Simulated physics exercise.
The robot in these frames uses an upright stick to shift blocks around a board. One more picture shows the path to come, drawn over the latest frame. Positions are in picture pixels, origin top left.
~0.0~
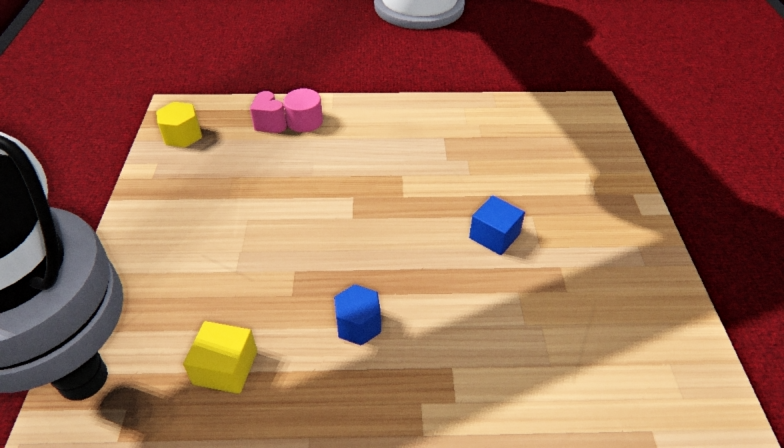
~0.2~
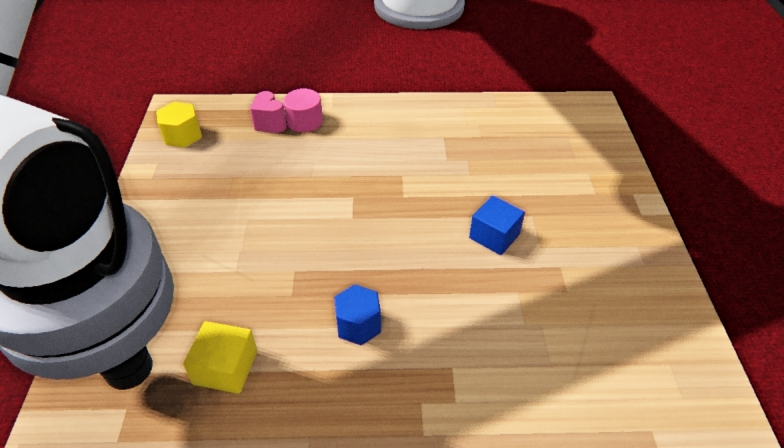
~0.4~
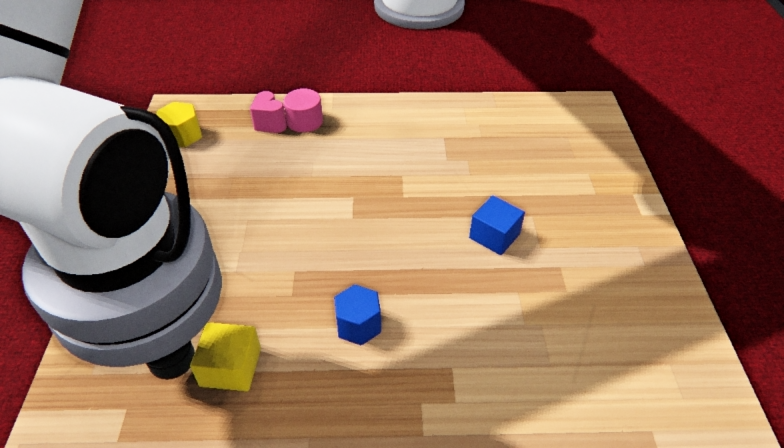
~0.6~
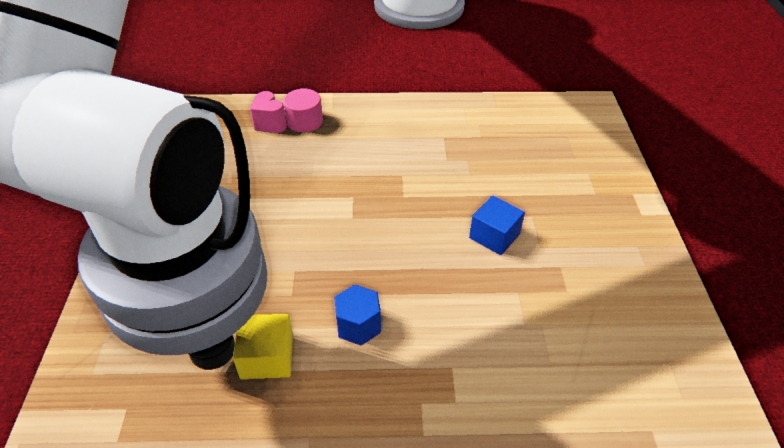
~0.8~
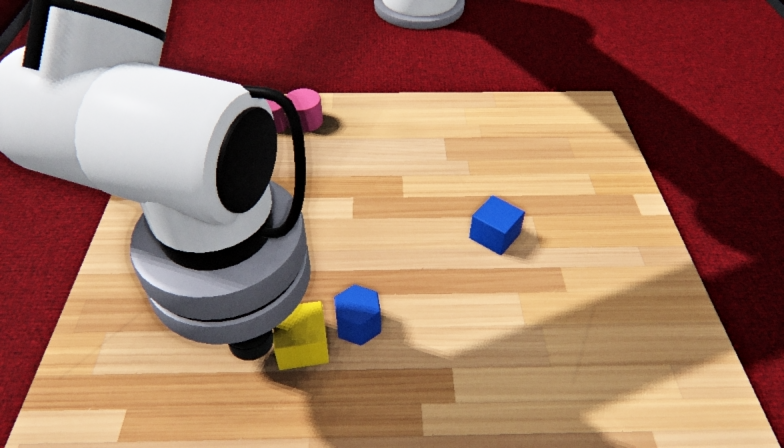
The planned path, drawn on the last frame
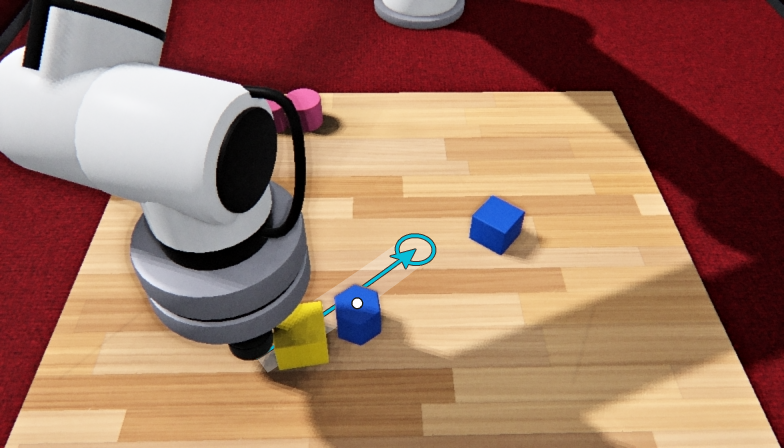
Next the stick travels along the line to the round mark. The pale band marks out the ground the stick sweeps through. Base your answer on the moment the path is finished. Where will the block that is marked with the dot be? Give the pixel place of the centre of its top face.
At (462, 290).
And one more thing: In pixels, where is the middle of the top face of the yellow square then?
Its top face will be centred at roughly (421, 271).
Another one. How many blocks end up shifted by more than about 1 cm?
I count two.
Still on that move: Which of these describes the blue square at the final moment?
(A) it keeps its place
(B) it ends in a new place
That would be A.
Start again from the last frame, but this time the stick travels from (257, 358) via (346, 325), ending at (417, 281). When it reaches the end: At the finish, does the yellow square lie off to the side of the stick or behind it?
No, it doesn't check out.
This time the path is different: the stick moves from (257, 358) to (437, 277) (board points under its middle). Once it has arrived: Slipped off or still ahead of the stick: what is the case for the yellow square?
Still leading.
Path on the board, in a line from (257, 358) to (416, 249); the dot is on the blue six-sided block.
On the path given first. One third of the way, stick (315, 304); yellow square (361, 294), turned 20° clockwise; blue six-sided block (409, 290), turned 15° clockwise.
Two thirds of the way, stick (370, 267); yellow square (411, 274), turned 45° clockwise; blue six-sided block (455, 288), turned 45° clockwise.
At the end, stick (416, 233); yellow square (421, 271), turned 55° clockwise; blue six-sided block (462, 290), turned 55° clockwise; blue square in place.
